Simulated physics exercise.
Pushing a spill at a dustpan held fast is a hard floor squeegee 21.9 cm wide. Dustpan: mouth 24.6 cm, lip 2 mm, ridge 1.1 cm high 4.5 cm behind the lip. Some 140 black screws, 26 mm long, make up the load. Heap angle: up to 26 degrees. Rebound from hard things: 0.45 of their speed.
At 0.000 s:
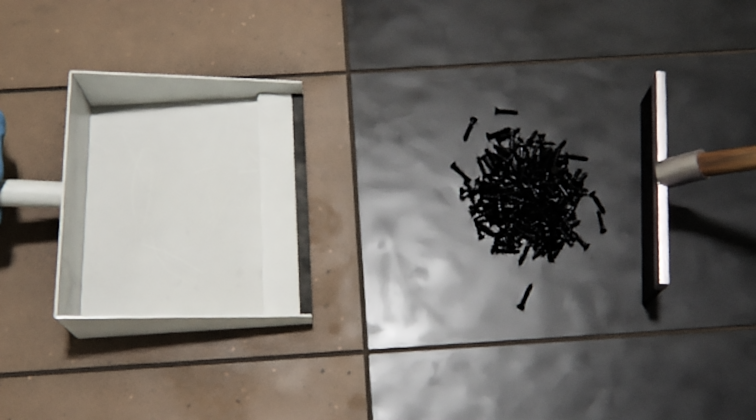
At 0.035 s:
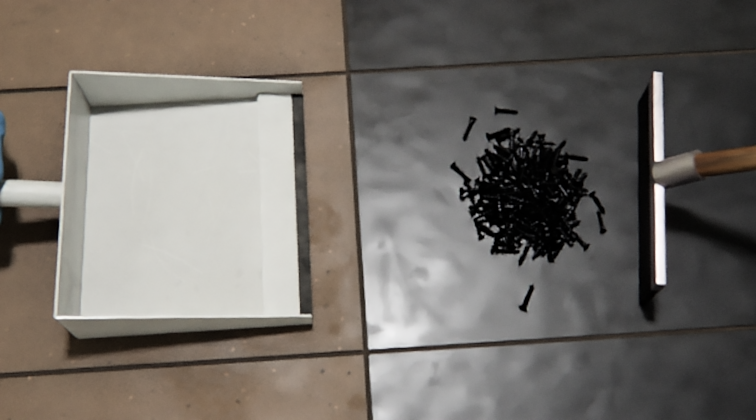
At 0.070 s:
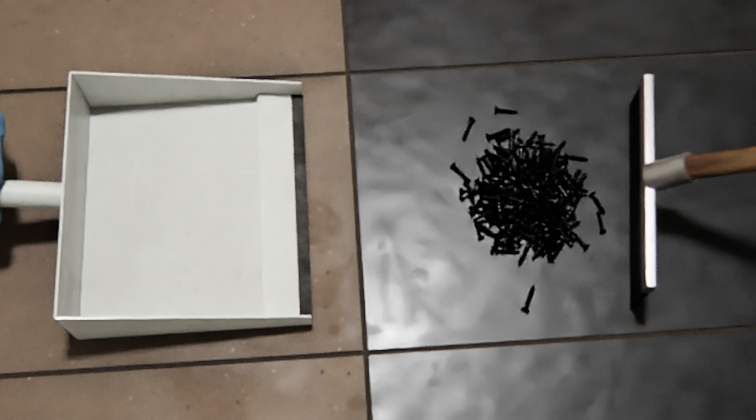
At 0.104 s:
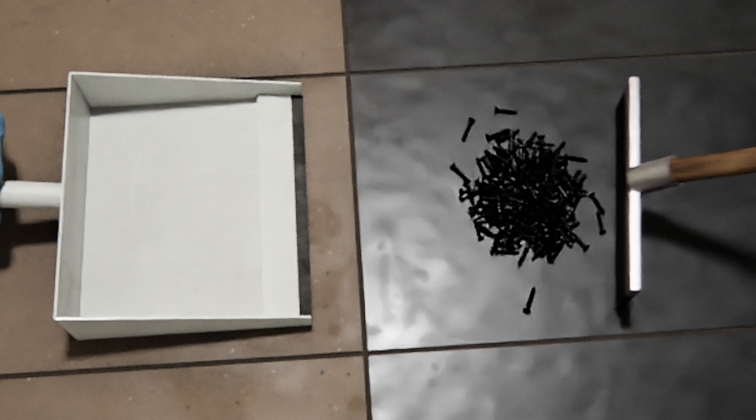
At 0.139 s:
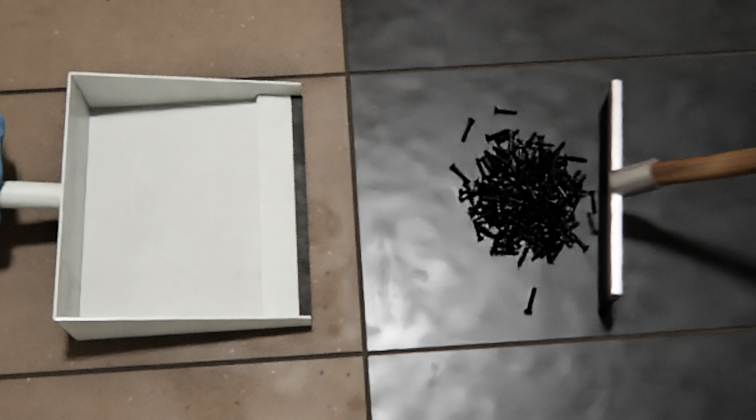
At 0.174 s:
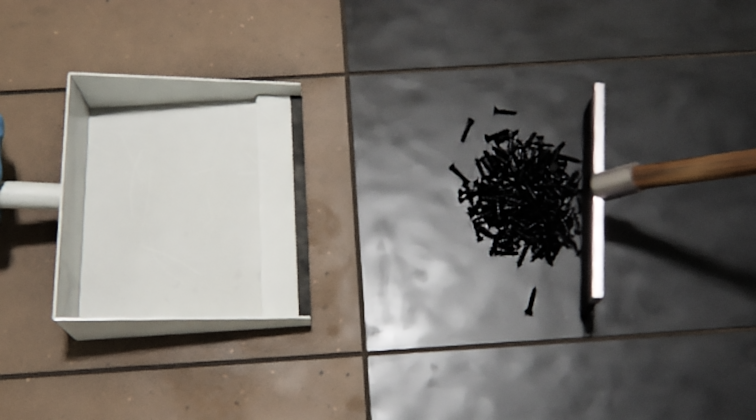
A white dustpan lay still on the tiled floor while a squeegee with a wooden handle slid left toward a heap of black screws, reached its right edge and nudged a few of them.
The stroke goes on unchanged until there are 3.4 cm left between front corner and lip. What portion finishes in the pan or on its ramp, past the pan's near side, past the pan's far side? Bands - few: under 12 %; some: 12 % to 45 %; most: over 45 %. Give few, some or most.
Pan: Few, near side: Few, far side: Few.
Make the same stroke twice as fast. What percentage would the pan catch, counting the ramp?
I'd put it at roughly 40 per cent.
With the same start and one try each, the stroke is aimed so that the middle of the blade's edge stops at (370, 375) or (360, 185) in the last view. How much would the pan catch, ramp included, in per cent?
Some 0 per cent on the first try, 10 per cent on the second.
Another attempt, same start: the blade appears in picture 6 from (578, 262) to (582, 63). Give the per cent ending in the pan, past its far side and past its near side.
Per cent by place - pan 15, far side 15, near side 5.
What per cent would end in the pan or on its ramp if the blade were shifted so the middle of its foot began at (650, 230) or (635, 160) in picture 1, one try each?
First try about 5 per cent, second about 15 per cent.
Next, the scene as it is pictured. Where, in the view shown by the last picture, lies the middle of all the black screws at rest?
About (333, 207).
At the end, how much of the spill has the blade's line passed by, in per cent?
Some 5 per cent.
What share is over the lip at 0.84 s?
So far, roughly 5 per cent.
After 0.40 s, middle of the blade 17 cm from the lip; 0 % over the lip, far side 0 %, near side 0 %.
After 0.56 s, middle of the blade 9 cm from the lip; 0 % over the lip, far side 0 %, near side 0 %.
After 0.84 s, middle of the blade 5 cm from the lip; 5 % over the lip, far side 0 %, near side 0 %.
By 1.3 s all is still; pan 5 %, near side 0 %, far side 0 %, in front of the lip or behind the blade 90 %.
